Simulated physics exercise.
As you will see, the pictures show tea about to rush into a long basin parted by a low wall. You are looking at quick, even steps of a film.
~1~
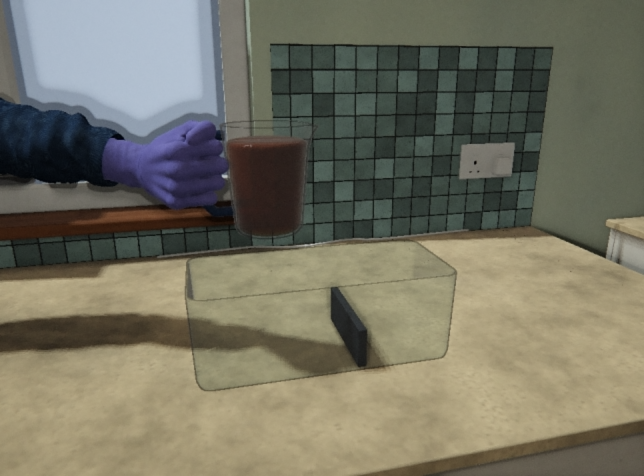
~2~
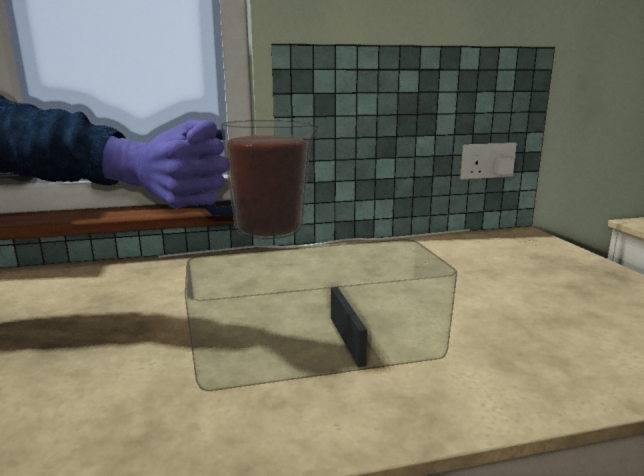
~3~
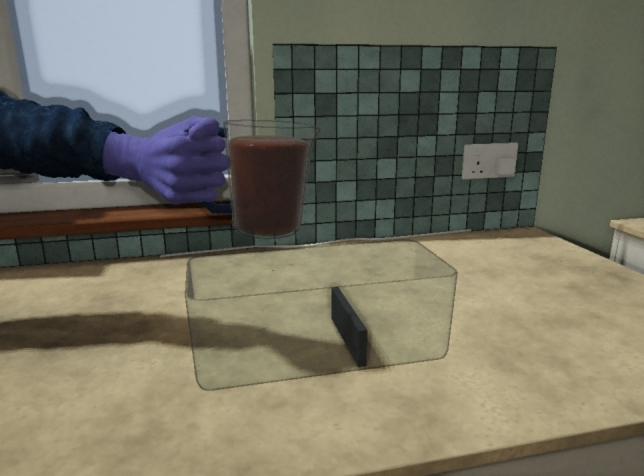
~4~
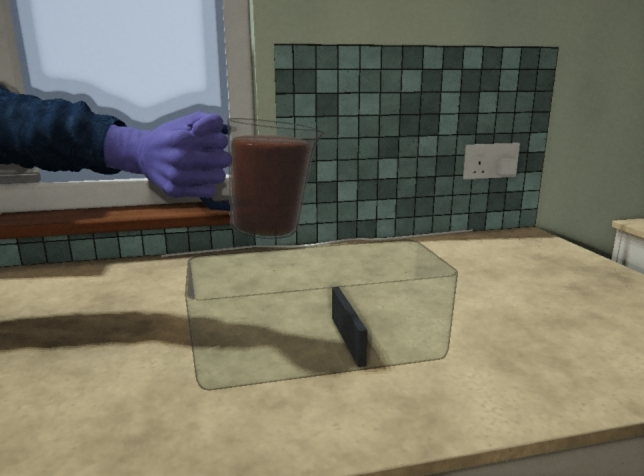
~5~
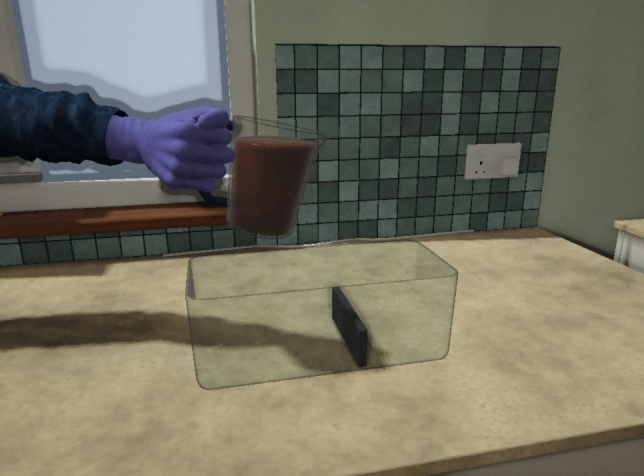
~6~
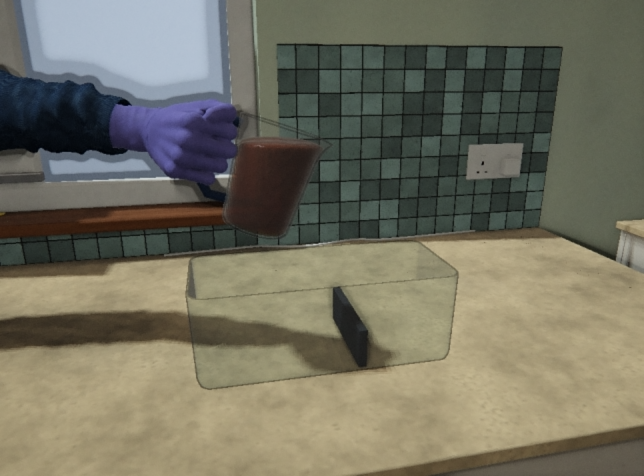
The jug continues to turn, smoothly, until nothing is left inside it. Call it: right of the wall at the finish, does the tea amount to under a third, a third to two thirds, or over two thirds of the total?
Over two thirds of the total.
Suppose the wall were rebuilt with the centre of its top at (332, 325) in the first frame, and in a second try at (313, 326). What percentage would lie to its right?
Note - case one near 85 %, case two near 85 %.
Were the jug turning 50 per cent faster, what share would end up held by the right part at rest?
Roughly 60 per cent ends up there.
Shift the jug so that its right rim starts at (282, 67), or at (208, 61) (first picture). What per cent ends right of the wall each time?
You'd get around 45 per cent and then around 5 per cent.
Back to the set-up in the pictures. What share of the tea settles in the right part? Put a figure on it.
Share approx. 75 %.
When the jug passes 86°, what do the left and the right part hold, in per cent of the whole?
Near 0 in a hundred left, near 10 in a hundred right.
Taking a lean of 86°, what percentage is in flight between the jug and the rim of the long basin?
I'd put it at roughly 20 percent of it.
A moment on, the jug is tipped on its side and 68 per cent is still to pour, 0 is left of the wall and 11 right of it.
Next, the jug is tipped right over and 12 per cent is still to pour, 11 is left of the wall and 65 right of it.
Then the jug is tipped right over and 0 per cent is still to pour, 23 is left of the wall and 76 right of it.
Later the jug is tipped right over and 0 per cent is still to pour, 24 is left of the wall and 76 right of it.
At rest 24 per cent lies left of the wall, 76 right of it and 1 outside.
